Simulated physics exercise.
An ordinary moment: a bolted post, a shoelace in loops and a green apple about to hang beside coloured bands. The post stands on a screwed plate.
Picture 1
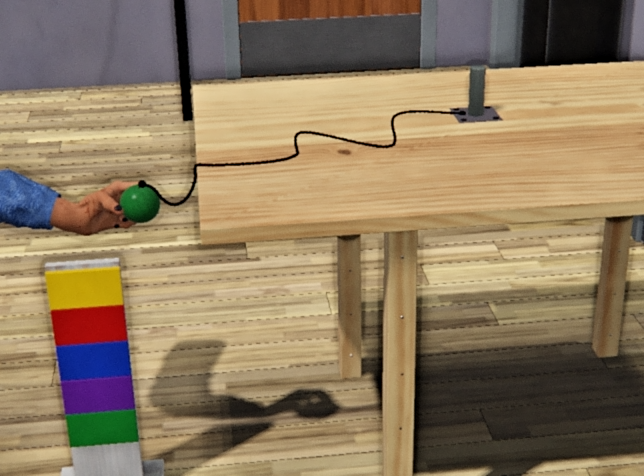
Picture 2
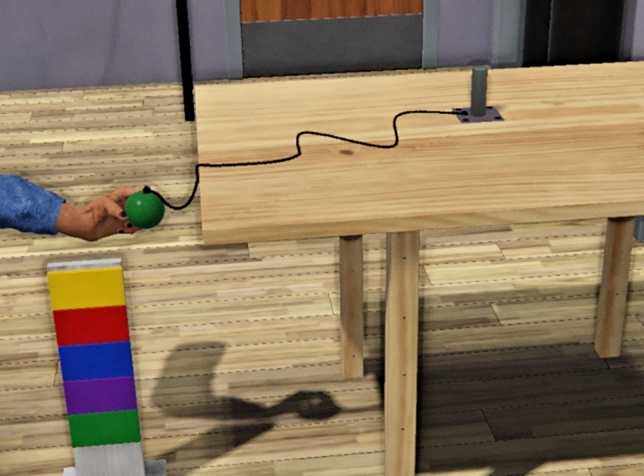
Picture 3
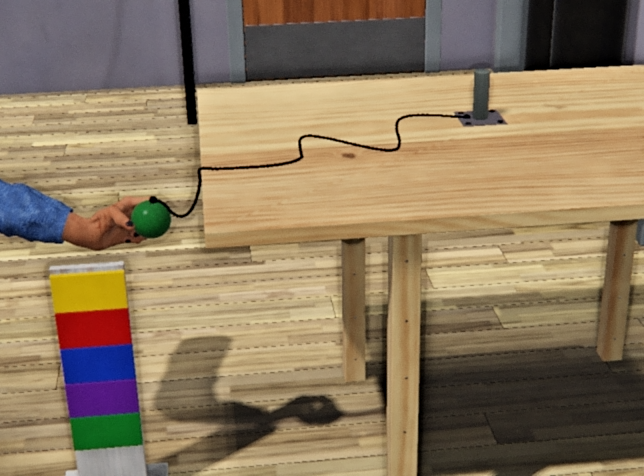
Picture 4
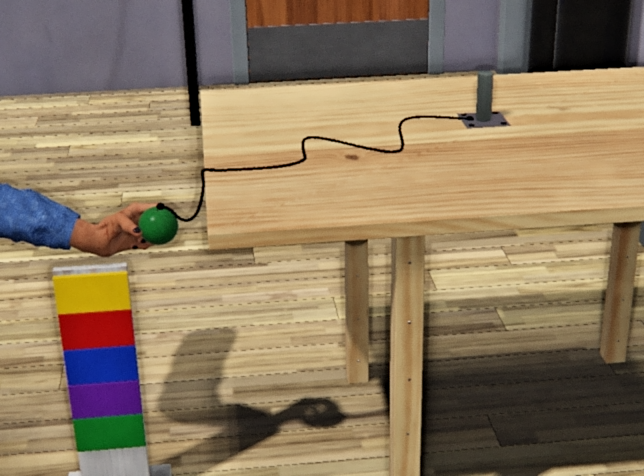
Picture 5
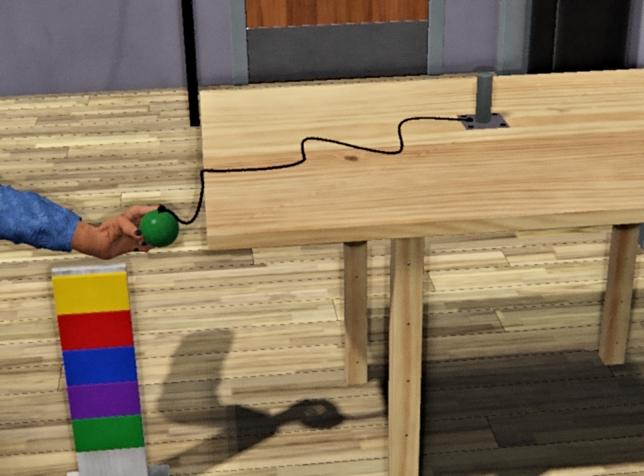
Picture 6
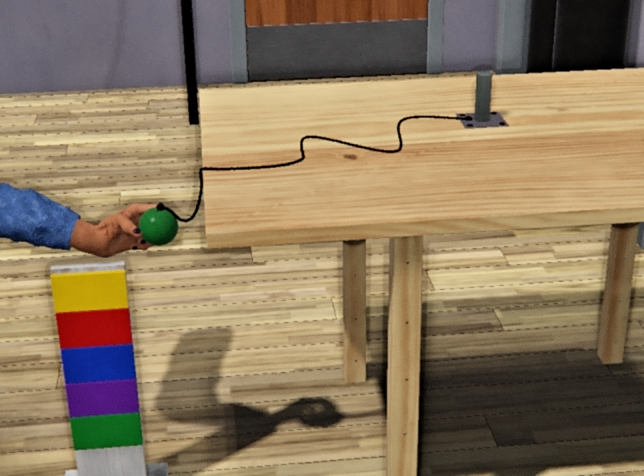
A hand held a small green ball on a dark, wavy cord beside a wooden table, above a stack of coloured bands, and lowered it slightly before keeping it nearly still.
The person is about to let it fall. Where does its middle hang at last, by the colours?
Its centre hangs level with the purple band.
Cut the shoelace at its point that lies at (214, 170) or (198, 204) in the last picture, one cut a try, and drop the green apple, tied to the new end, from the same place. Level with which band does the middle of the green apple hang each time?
Taking them in turn: Red; blue.
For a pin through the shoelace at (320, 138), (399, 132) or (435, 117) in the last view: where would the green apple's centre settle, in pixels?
About (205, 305), (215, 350) and (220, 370).
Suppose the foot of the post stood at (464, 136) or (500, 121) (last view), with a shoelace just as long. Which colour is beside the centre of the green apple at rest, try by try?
Try by try: Green; purple.
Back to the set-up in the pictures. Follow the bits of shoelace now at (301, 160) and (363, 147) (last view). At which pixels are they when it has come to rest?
Near (206, 199) and (281, 141).
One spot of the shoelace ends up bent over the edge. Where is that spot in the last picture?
The one at (301, 144).
Early on, apple near (184, 379); level with purple.
Midway, apple near (252, 357); level with purple.
Near the end, apple near (196, 371); level with purple.
Finally, apple near (221, 374); level with purple. Its middle rests at the purple band.
